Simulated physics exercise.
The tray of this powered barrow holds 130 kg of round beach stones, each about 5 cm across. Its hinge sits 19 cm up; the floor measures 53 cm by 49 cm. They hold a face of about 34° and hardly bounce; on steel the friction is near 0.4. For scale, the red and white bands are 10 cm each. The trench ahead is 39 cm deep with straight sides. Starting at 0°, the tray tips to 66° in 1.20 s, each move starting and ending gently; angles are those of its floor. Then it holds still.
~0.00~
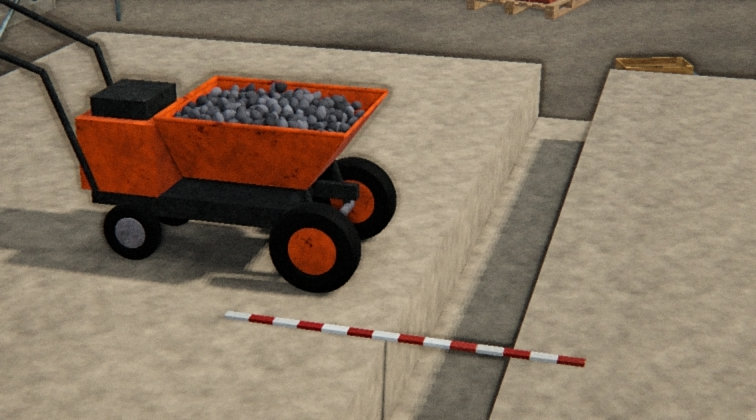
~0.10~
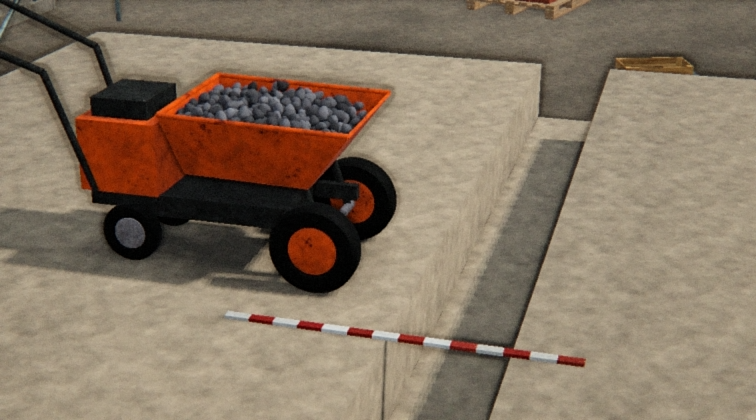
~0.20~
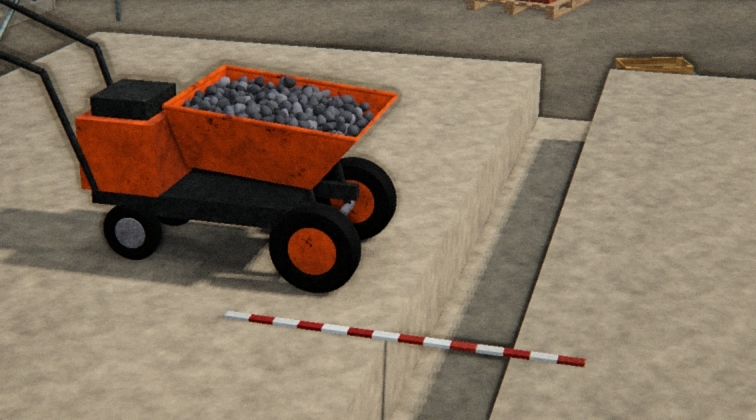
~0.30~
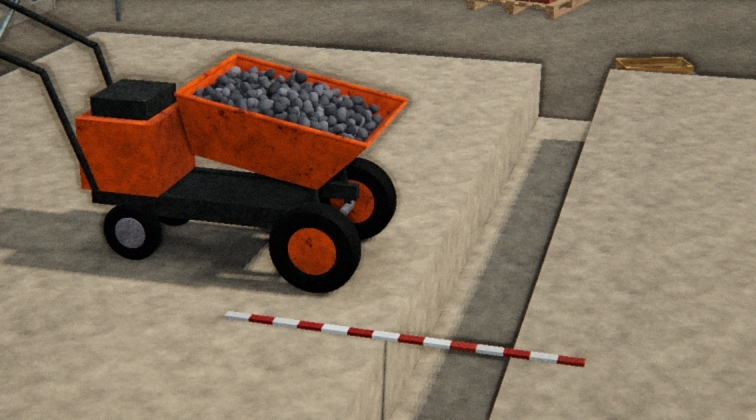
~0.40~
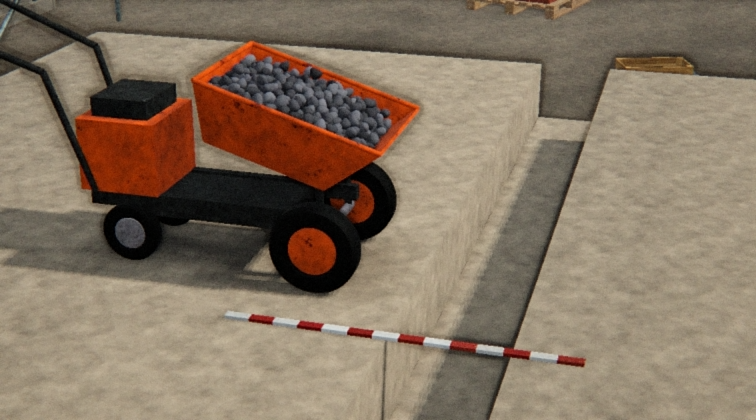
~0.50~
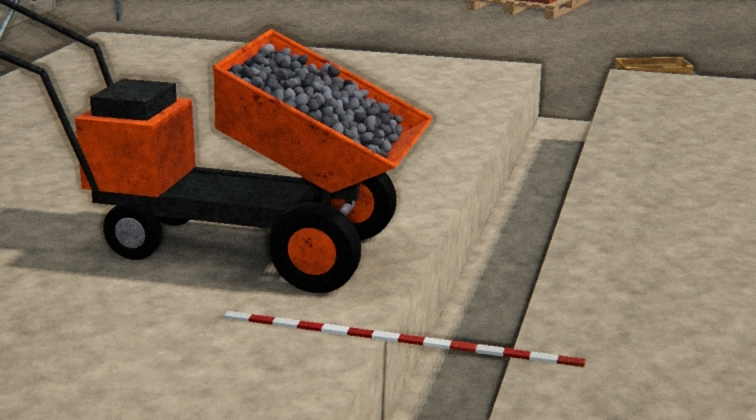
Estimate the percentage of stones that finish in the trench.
Roughly 90 per cent ends in the trench.
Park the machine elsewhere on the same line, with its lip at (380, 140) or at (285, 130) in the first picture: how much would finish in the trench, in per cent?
About 60 and 100 per cent.
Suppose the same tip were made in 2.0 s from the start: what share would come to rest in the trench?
In that case some 95 per cent.
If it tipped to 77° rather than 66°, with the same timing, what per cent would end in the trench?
In that case some 90 per cent.
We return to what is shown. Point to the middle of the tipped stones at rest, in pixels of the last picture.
Around (493, 350).
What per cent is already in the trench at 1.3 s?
About 40 per cent by then.
After 0.9 s the floor is at 56°; 100 % in the tray; the foremost stones are at (449, 192).
After 1.3 s the floor is at 66°; 54 % in the tray, 42 % in the trench, 4 % past the trench; the foremost stones are at (572, 290).
After 1.6 s the floor is at 66°; 26 % in the tray, 64 % in the trench, 10 % past the trench; the foremost stones are at (662, 307).
After 3.6 s the floor is at 66°; 0 % in the tray, 90 % in the trench, 10 % past the trench; the foremost stones are at (714, 305).
